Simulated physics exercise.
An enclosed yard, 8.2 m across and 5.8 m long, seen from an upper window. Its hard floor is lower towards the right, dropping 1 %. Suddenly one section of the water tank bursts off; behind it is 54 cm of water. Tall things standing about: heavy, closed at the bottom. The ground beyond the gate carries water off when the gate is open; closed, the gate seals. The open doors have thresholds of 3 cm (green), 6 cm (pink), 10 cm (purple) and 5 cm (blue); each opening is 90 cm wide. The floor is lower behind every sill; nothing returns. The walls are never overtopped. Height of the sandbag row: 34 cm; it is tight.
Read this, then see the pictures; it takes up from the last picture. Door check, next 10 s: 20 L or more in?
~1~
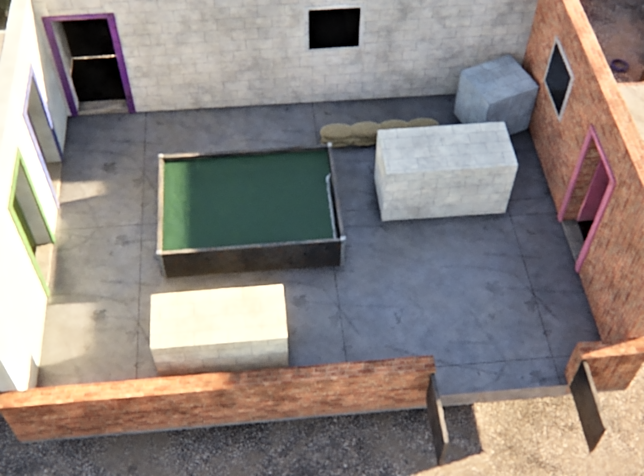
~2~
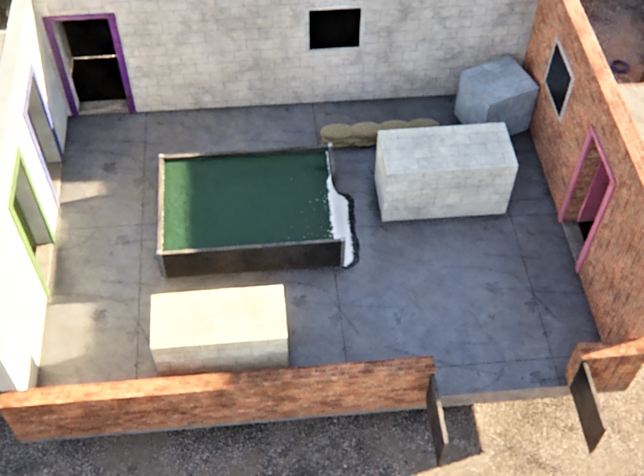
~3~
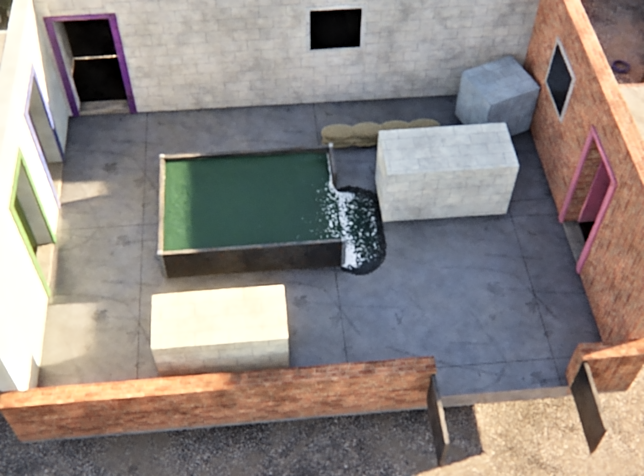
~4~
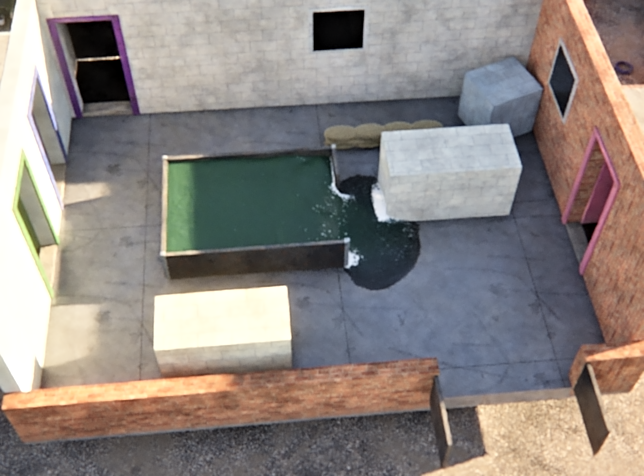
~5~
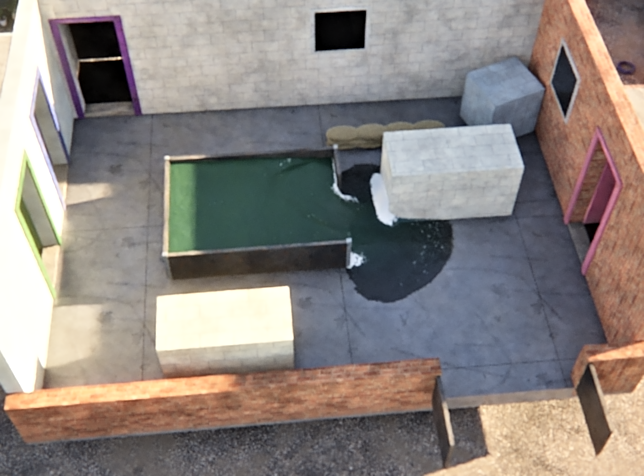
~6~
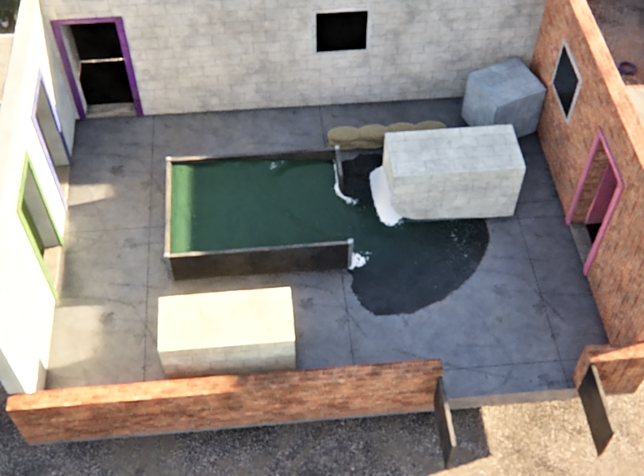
At the end, green door: The total remains smaller than the cap. Pink door: The total grows larger than the cap. Purple door: The total remains smaller than the cap. Blue door: The total remains smaller than the cap.
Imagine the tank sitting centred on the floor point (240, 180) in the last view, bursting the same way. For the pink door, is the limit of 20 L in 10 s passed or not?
Pink: Within limit.
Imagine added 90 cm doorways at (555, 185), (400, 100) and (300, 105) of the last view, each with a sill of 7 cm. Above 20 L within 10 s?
Taking them in order, the first gets enough, the second too little and the third too little.
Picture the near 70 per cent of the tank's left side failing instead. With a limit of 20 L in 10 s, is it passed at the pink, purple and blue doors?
So pink stays lower, purple tops it, blue tops it.
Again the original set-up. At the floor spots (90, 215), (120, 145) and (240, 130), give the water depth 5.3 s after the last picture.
Spot by spot: Some 1, 3, then 2 cm.
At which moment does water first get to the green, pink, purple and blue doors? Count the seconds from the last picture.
Green: 7.5 s; pink: 0.5 s; purple: 3.8 s; blue: 4.5 s.
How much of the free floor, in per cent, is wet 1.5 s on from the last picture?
Covered: Roughly 35 %.
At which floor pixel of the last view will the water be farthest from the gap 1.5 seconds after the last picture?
Somewhere near pixel (614, 370).
Then, 0.7 s after the last picture water covers 20 % of the floor and is deepest (38 cm) near (375, 220); green door not reached, pink door 9 cm at the sill, 2 L in, purple door not reached, blue door not reached.
Then, 1.5 s after the last picture water covers 35 % of the floor and is deepest (37 cm) near (614, 370); green door not reached, pink door 15 cm at the sill, 62 L in, purple door not reached, blue door not reached.
Then, 2.8 s after the last picture water covers 45 % of the floor and is deepest (24 cm) near (375, 220); green door not reached, pink door 20 cm at the sill, 202 L in, purple door not reached, blue door not reached.
Then, 5.3 s after the last picture water covers 55 % of the floor and is deepest (17 cm) near (385, 211); green door not reached, pink door 14 cm at the sill, 327 L in, purple door 5 cm at the sill, 0 L in, blue door 3 cm at the sill, 0 L in.
Then, 9.3 s after the last picture water covers 70 % of the floor and is deepest (10 cm) near (576, 260); green door 1 cm at the sill, 0 L in, pink door 10 cm at the sill, 399 L in, purple door 3 cm at the sill, 0 L in, blue door 2 cm at the sill, 0 L in.
